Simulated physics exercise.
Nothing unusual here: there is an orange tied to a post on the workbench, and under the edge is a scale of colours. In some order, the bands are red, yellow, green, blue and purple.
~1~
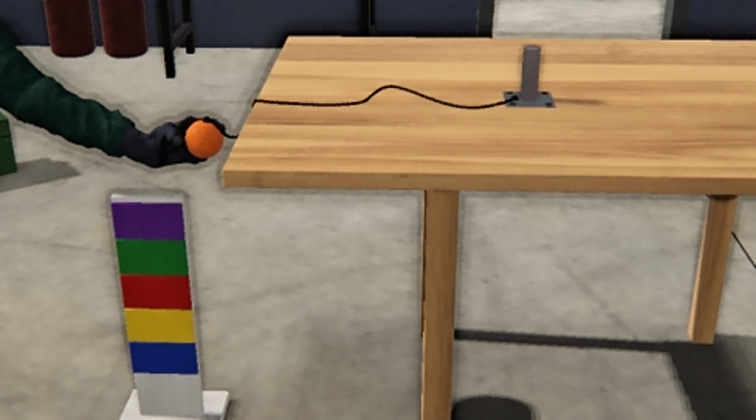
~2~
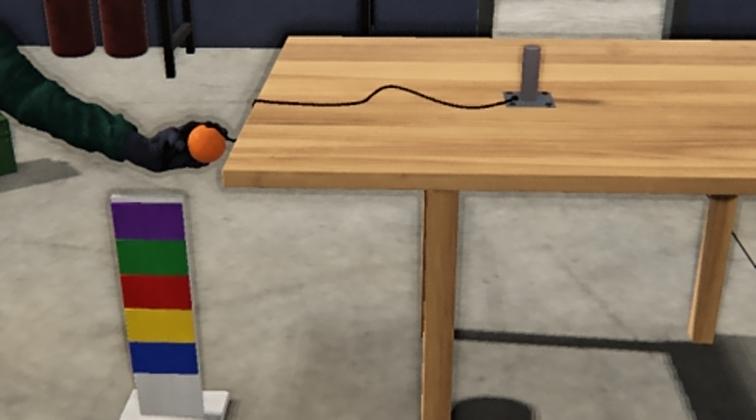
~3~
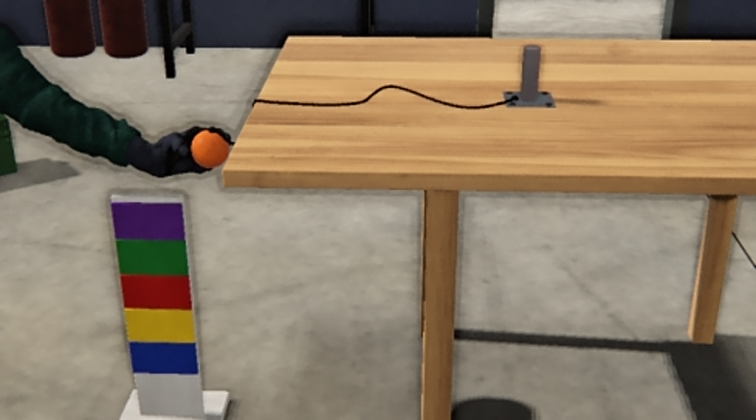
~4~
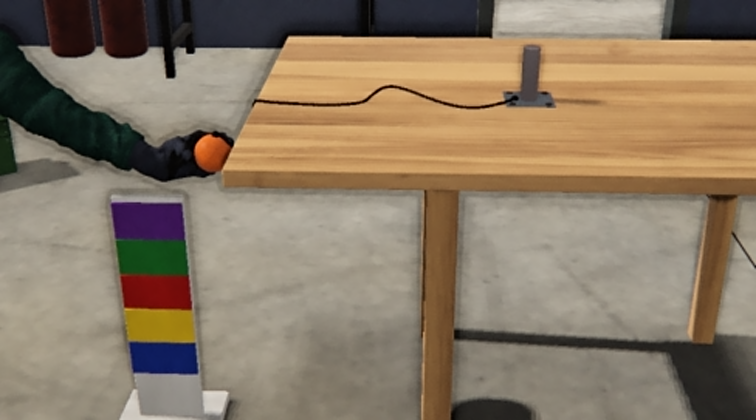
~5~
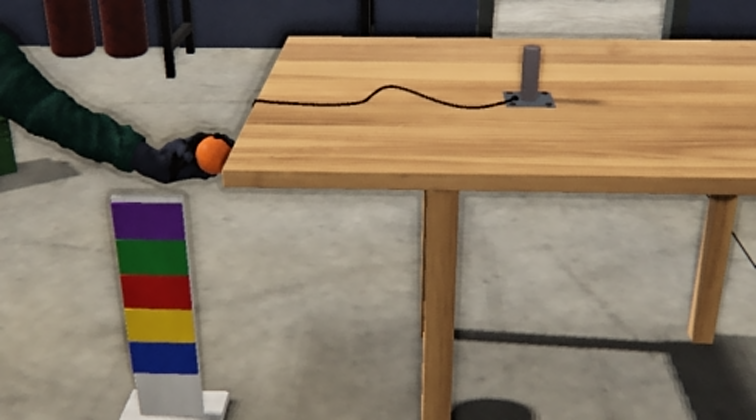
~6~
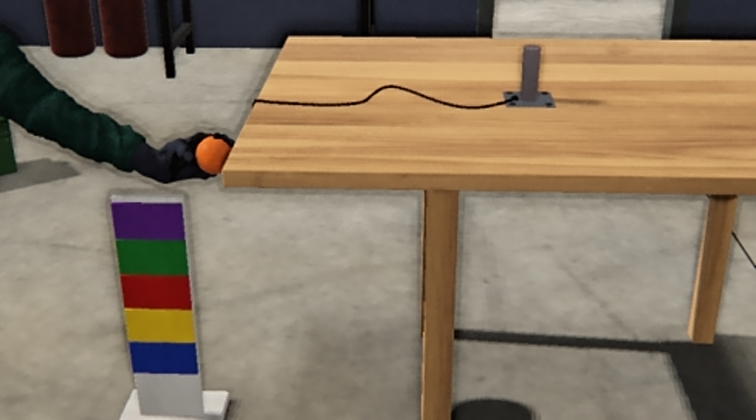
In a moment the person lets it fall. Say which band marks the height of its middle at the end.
The green band marks it.
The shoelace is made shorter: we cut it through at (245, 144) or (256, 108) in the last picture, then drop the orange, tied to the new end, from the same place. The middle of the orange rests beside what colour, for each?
First try: Purple; second try: Higher than all five.
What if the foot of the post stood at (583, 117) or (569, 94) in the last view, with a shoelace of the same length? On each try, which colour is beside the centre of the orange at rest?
Purple; purple.
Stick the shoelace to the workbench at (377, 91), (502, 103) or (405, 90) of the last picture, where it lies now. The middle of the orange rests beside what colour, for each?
Purple, green, purple.
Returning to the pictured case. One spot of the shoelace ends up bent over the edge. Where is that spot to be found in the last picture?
Position: Approx. (324, 105).
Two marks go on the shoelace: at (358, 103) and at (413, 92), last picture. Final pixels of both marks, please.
Roughly at (288, 100), and the other roughly at (383, 99).
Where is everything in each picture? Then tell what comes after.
The first frame shows orange (205, 139); purple (148, 223); green (152, 258); red (156, 293); yellow (160, 327); blue (163, 359).
The second frame shows orange (207, 144); shoelace through (488, 106) (425, 97) (376, 92) (324, 105) (255, 109).
The third frame shows orange (210, 149).
The fourth frame shows orange (214, 153); shoelace through (488, 106) (425, 97) (376, 92) (324, 105) (255, 109).
The fifth frame shows orange (215, 155).
The sixth frame shows orange (215, 155); shoelace through (488, 106) (425, 97) (376, 92) (324, 105) (255, 109).
Soon after, orange near (266, 234); level with purple.
Then, orange near (259, 263); level with green.
At rest, orange near (259, 262); level with green. At green.
